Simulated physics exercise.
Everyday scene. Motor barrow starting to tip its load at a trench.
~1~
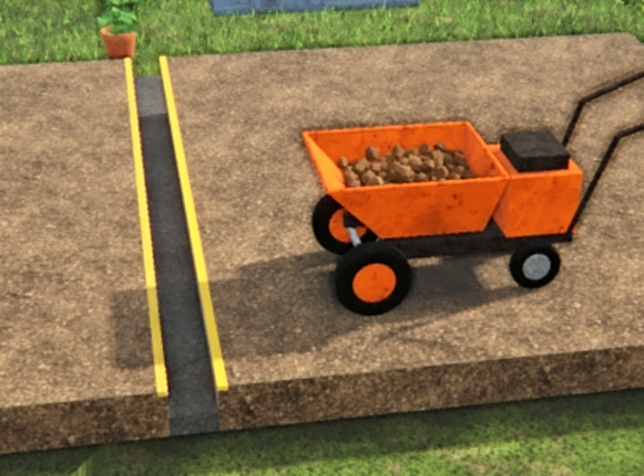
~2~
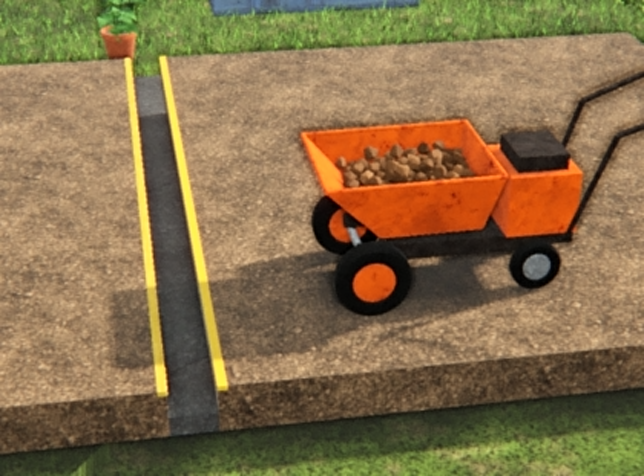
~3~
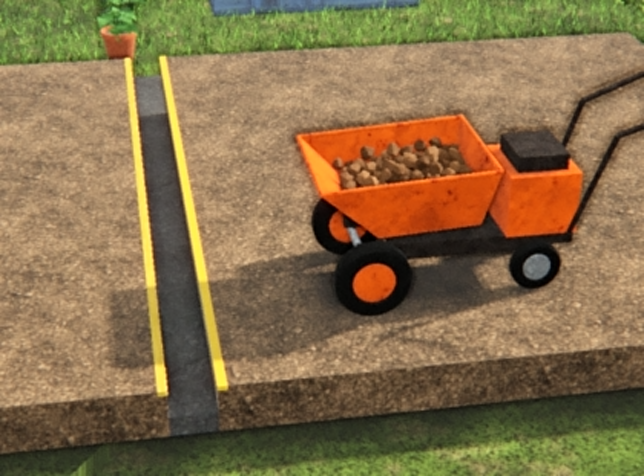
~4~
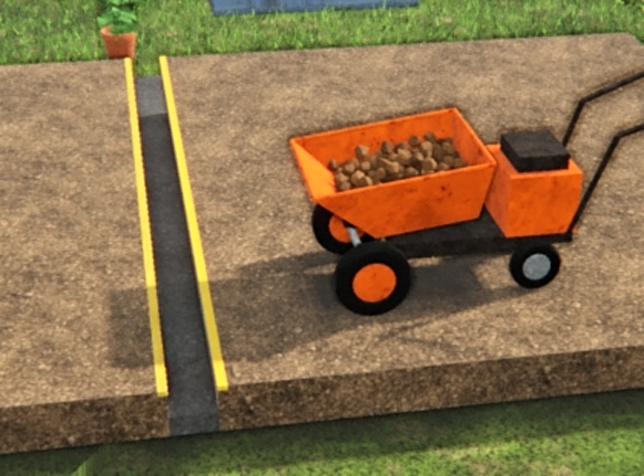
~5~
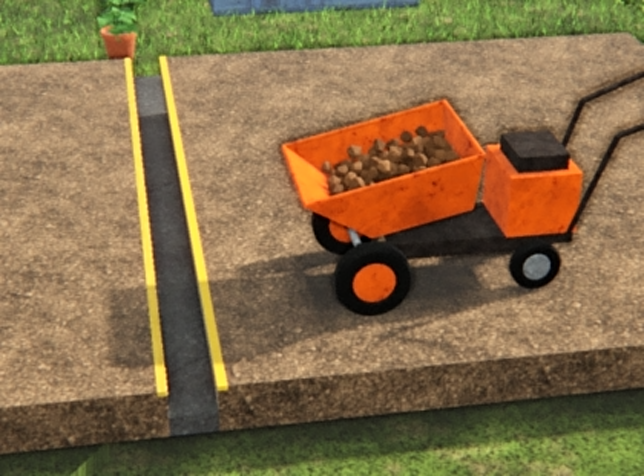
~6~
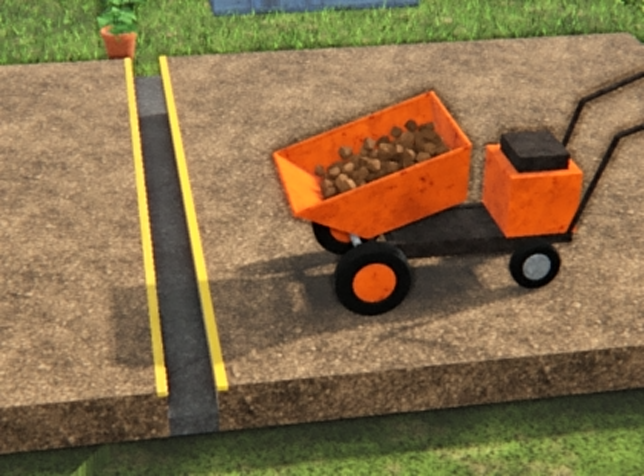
In the video, an orange motor barrow loaded with brown clods stands to the right of a narrow, yellow-edged trench, and its skip gradually tilts forward to the left, the rear rising while the wheels stay in place.
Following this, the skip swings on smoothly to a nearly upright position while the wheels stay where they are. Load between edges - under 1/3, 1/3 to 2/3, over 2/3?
The trench ends up with a part from a third to two thirds.
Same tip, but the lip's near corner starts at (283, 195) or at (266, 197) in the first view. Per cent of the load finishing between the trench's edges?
70 % then 60 %.
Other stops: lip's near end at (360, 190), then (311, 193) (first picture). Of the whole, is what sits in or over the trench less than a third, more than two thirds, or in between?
First: Less than a third; second: In the middle band.
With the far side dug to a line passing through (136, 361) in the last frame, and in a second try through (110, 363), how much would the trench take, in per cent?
Roughly 50 % and 50 %.
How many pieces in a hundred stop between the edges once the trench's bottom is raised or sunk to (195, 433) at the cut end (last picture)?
Close to 40 per cent, I reckon.
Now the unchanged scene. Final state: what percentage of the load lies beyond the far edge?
I'd put it at some 5 per cent of the load.
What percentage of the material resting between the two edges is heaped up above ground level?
My estimate would be close to 5 per cent.
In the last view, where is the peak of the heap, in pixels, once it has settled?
I'd mark the summit at roughly pixel (224, 275).
Soon after the last picture, skip tipped steeply; all in the skip.
A little later, skip tipped right over; most in the skip; a small part short of the trench; a stray few falling.
Later still, skip tipped right over; about a quarter in the skip; about a third short of the trench; about a third in or heaped over the trench; a stray few beyond it.
By the end, skip tipped right over; about a quarter in the skip; about a third short of the trench; about a third in or heaped over the trench; a stray few beyond it.
